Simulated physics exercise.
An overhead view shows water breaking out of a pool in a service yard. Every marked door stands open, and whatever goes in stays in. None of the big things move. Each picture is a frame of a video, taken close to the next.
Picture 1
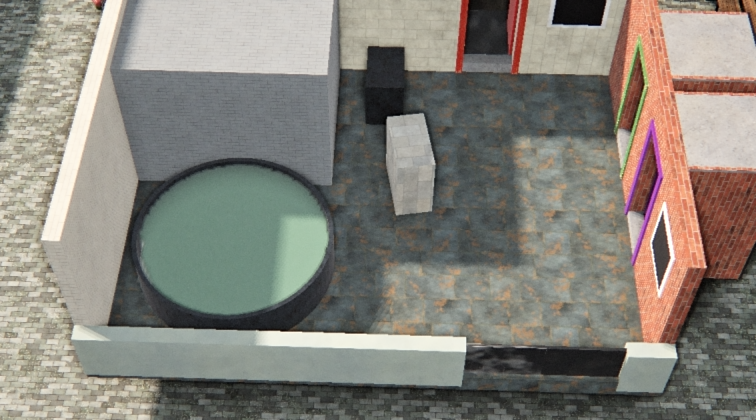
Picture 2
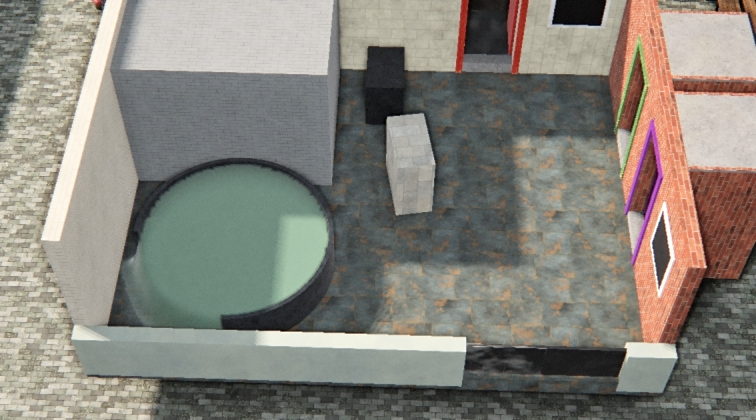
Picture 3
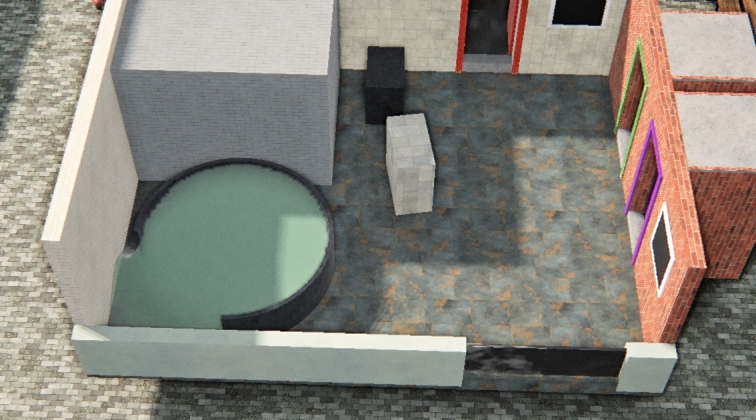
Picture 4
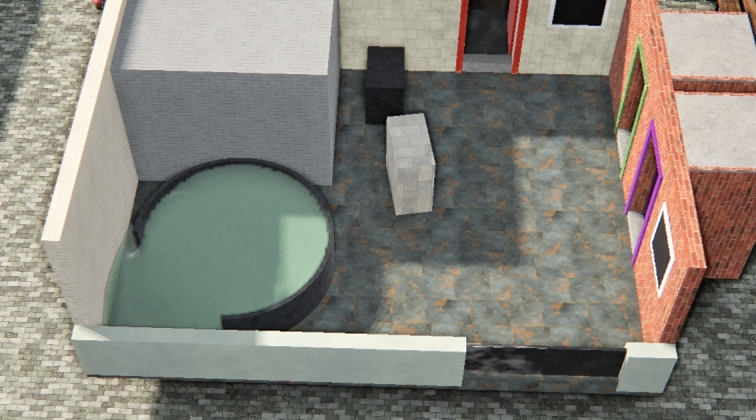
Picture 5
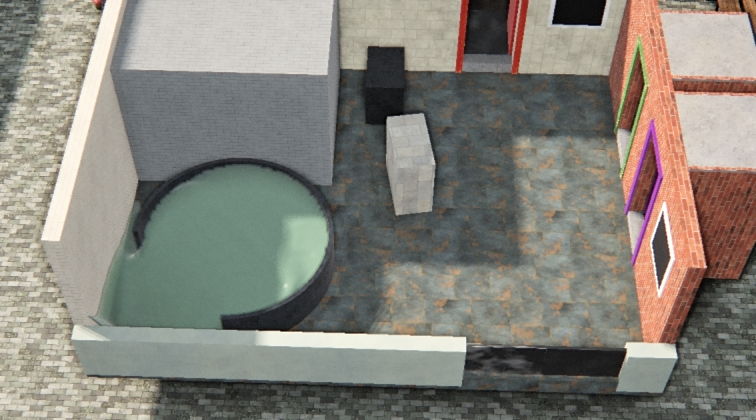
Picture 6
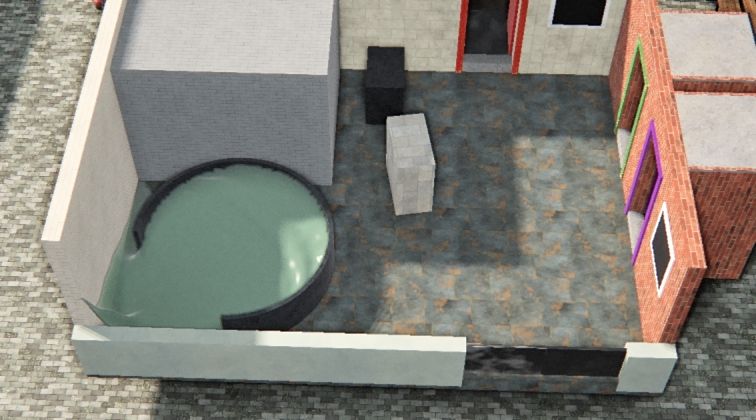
Green water breaks through the left side of a round tank and spreads against the pale wall.
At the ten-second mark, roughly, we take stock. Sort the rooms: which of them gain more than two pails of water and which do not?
The red door gains no more; the purple door gains no more; the green door gains no more.
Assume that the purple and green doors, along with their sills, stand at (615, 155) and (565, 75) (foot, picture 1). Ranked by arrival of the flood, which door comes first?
The door marked purple.
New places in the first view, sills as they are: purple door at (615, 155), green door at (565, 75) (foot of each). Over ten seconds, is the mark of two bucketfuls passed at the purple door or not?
Purple: Under the limit.
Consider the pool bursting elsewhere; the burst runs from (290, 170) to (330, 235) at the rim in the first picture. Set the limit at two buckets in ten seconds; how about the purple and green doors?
To my mind the purple door tops the limit, and the green door falls short.
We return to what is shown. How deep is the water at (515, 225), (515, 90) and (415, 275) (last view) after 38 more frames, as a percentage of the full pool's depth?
The three come to near 2, 0 and 6 per cent respectively.
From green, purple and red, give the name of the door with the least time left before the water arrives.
From the pictures, my answer is the purple one.
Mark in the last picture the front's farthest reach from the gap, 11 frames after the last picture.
Near (488, 364).
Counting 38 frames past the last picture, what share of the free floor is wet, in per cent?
Estimated share: About 55 %.
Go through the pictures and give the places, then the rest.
The first frame shows the round tank at (233, 237) is whole and still.
In the second frame, water pours out at (160, 306) and has run to a hidden place.
In the third frame, the front is at a hidden place, out from the gap at (160, 308).
In the fourth frame, the front is at a hidden place, out from the gap at (161, 309).
In the fifth frame, the front is at a hidden place, out from the gap at (161, 310).
In the sixth frame, the front is at a hidden place, out from the gap at (161, 310).
A moment on, water covers 15 % of the floor; the red door not reached, the purple door not reached, the green door not reached.
Next, water covers 20 % of the floor; the red door not reached, the purple door not reached, the green door not reached.
Then, water covers 45 % of the floor; the red door not reached, the purple door not reached, the green door not reached.
Later, water covers 55 % of the floor; the red door not reached, the purple door wet at the sill, nothing in, the green door wet at the sill, nothing in.
In the end, water covers 80 % of the floor; the red door not reached, the purple door wet at the sill, nothing in, the green door wet at the sill, nothing in.
